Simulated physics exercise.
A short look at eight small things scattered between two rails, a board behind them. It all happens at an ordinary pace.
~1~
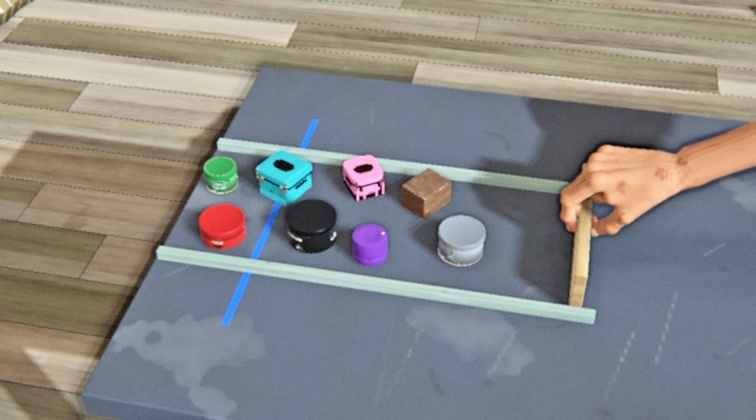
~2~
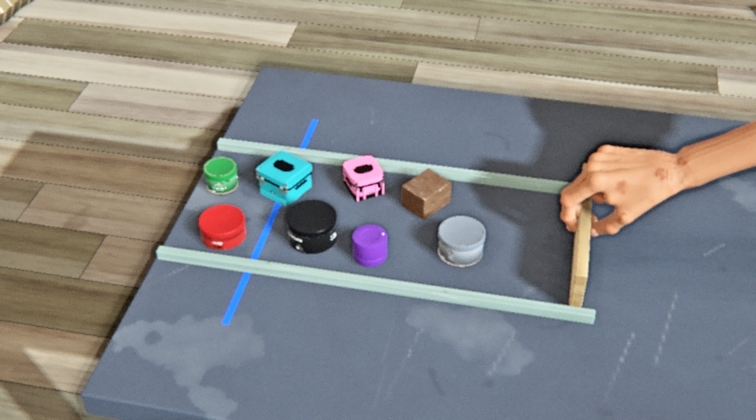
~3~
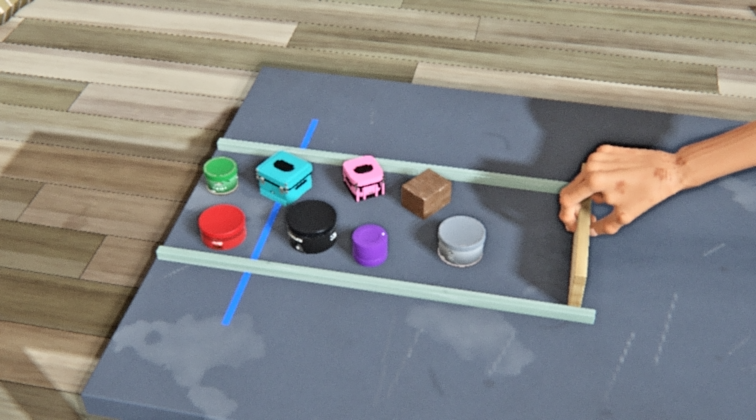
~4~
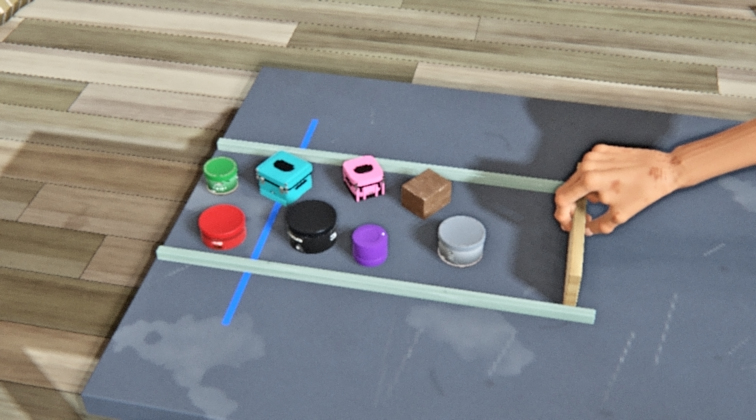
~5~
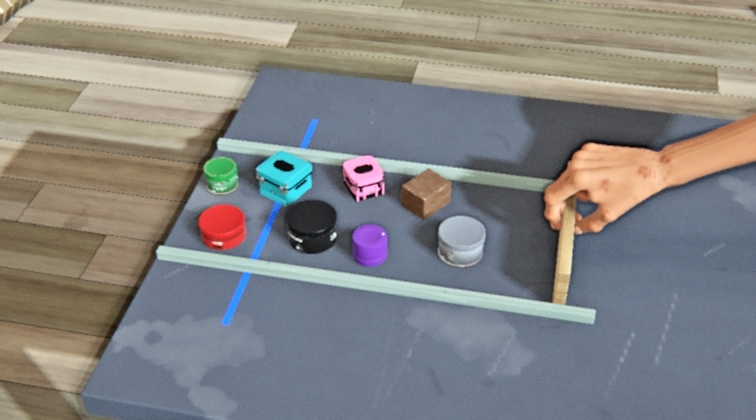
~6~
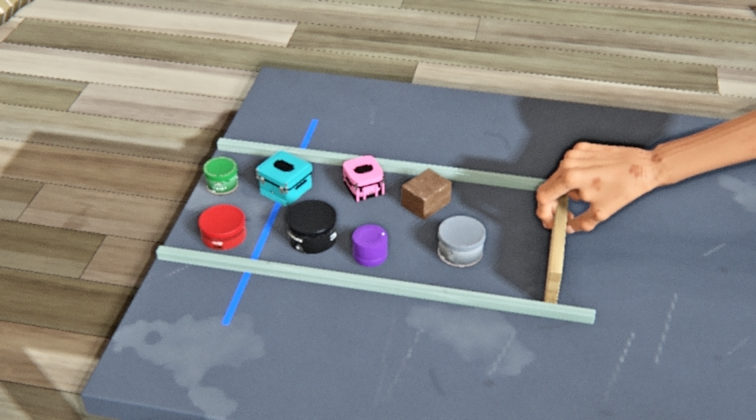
A hand slides a wooden board slightly left between two rails toward eight small objects.
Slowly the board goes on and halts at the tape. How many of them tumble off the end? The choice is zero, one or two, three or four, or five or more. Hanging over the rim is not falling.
In the end the number that fall off is one or two.
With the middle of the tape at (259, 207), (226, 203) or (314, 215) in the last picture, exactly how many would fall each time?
It would be 2, 5 and 0.
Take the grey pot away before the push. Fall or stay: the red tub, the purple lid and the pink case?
The red tub holds on, the purple lid survives, the pink case survives.
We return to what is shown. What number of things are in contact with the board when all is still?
It touches 3.
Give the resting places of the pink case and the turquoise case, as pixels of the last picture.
The pink case stops around (250, 159); the turquoise case around (220, 175).
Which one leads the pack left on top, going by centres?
The turquoise case.
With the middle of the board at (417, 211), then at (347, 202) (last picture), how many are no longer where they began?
3 and 6.
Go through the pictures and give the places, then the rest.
In the first frame, green pot (221, 176); red tub (223, 227); turquoise case (285, 177); board (582, 234); tape (276, 210).
In the second frame, red tub (223, 228); brown block (426, 194).
In the third frame, turquoise case (285, 178); pink case (364, 179).
In the fourth frame, green pot (221, 176); grey pot (461, 242).
In the fifth frame, red tub (223, 228); purple lid (370, 246).
In the sixth frame, green pot (221, 176); red tub (223, 228); turquoise case (285, 178); board (559, 230); tape (276, 210).
A little later, none off yet; green pot at rest near (221, 176); red tub at rest near (223, 228); turquoise case at rest near (285, 178).
When it is over, the number that fall off is one or two; down, red tub and green pot.
